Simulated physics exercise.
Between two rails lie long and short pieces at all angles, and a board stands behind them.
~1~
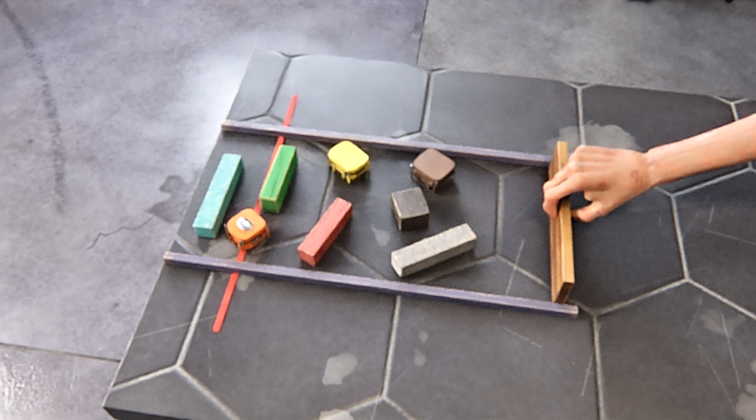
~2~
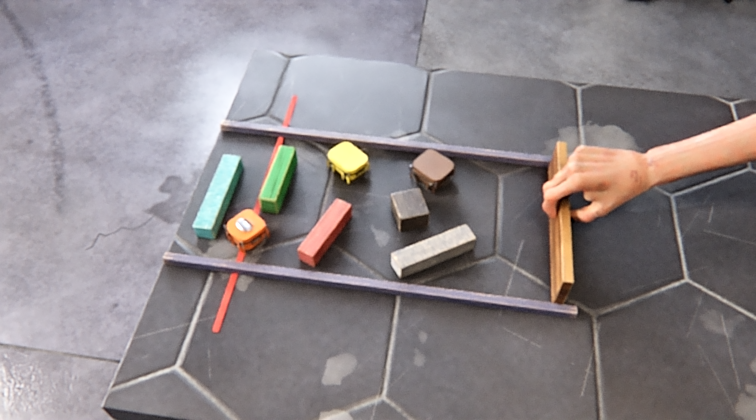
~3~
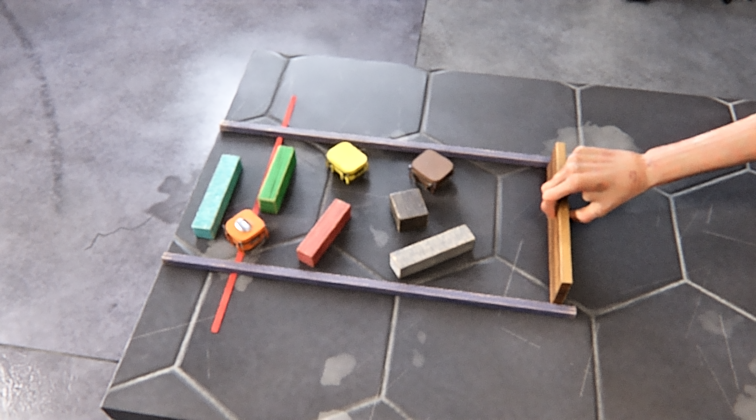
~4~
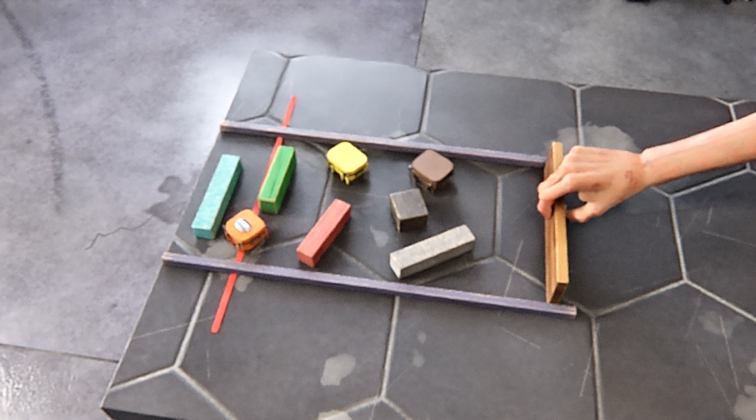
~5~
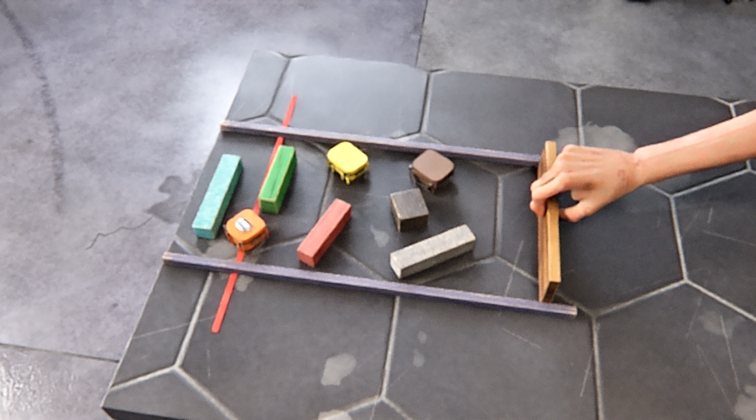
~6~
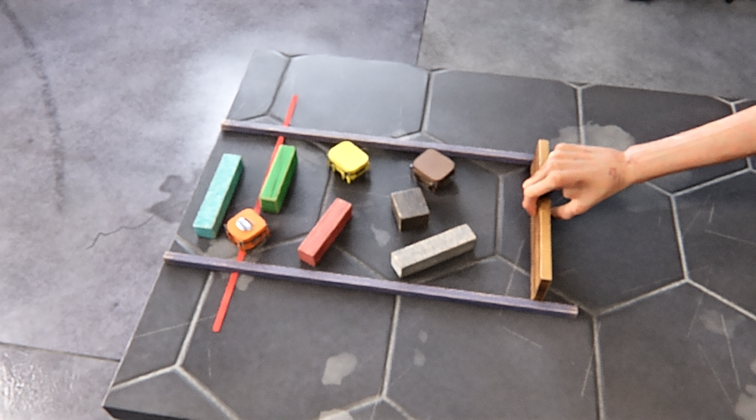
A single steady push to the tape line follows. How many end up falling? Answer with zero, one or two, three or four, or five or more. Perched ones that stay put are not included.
I would say one or two fall.
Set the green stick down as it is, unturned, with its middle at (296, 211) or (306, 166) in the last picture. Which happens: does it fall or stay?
At the first place it keeps its place, and at the second it keeps its place.
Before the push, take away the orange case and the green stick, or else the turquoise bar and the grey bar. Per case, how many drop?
Tally of falls: 0 for the first try, 0 for the second.
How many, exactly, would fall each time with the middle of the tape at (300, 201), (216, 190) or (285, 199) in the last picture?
Try 1: 0; try 2: 5; try 3: 0.
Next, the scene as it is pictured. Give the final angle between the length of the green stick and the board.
Out of line by around 20°.
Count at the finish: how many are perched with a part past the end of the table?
That'd be 1.
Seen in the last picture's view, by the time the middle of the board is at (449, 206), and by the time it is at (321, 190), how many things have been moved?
2 and 6.
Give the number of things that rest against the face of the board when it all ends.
Number: 3.
Soon after, none off yet; turquoise bar at rest near (220, 195); orange case at rest near (248, 232); green stick at rest near (279, 179).
Then, none off yet; turquoise bar at rest near (220, 195); orange case at rest near (248, 232); green stick moving near (275, 179).
At rest, the number that fall off is one or two; fallen, turquoise bar.
